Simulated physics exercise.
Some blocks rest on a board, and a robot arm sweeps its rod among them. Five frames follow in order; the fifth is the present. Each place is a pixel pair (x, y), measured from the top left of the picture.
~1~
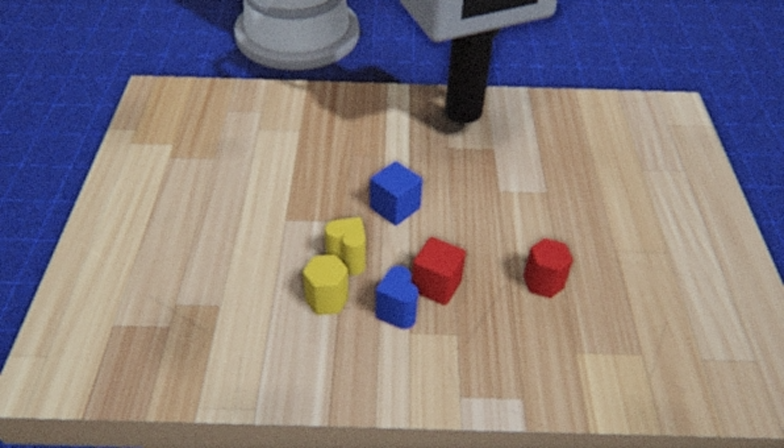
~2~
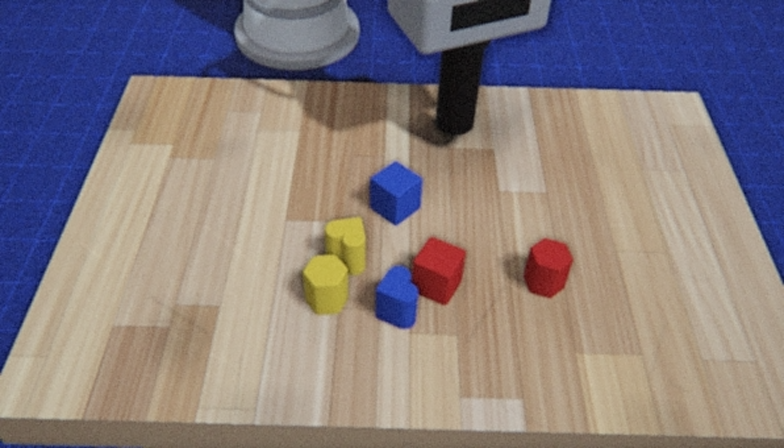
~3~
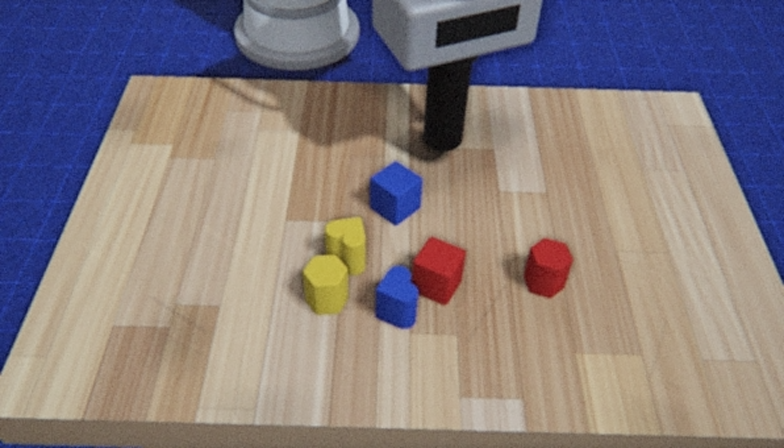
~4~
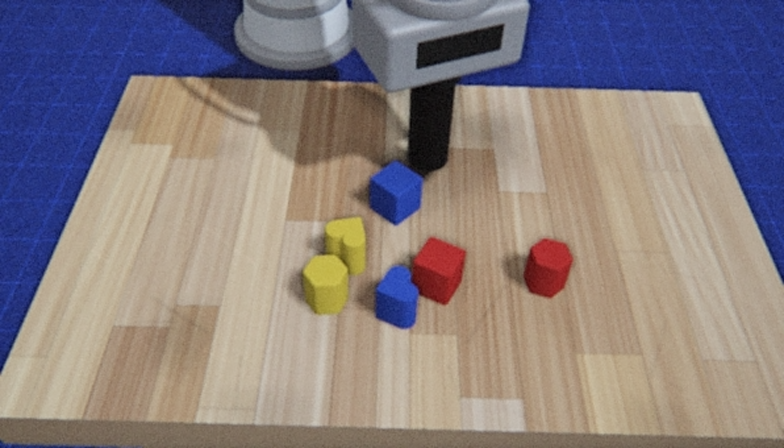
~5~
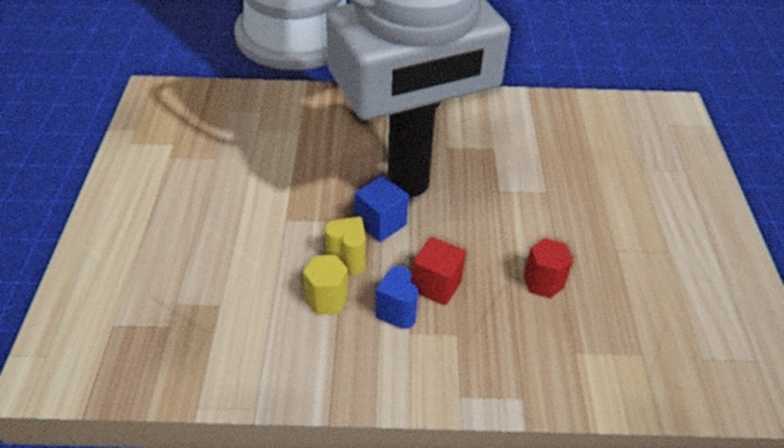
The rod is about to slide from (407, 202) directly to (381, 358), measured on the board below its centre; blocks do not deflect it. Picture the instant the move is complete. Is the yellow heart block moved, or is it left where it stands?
It does get moved.
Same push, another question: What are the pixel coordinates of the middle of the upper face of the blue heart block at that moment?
My best guess is (408, 368).
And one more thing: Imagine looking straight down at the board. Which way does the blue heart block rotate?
The block spins anticlockwise.
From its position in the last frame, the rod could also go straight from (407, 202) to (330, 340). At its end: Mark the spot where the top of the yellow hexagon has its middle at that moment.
Final place: (283, 303).
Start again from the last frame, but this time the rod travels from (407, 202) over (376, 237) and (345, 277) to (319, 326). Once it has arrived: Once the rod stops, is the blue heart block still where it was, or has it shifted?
Once the rod is done, the blue heart block remains in the old spot.
What follows on the original path. One third of the way, rod at (398, 230); yellow hexagon at (322, 273); yellow heart block at (322, 245), turned 40° anticlockwise; blue square at (354, 220), turned 40° clockwise.
Two thirds of the way, rod at (389, 282); yellow hexagon at (322, 273); yellow heart block at (318, 245), turned 45° anticlockwise; blue square at (352, 222), turned 50° clockwise; blue heart block at (399, 309).
At the end, rod at (381, 341); yellow hexagon at (322, 273); yellow heart block at (318, 245), turned 45° anticlockwise; blue square at (352, 222), turned 50° clockwise; blue heart block at (408, 368), turned 45° anticlockwise; red square in place.
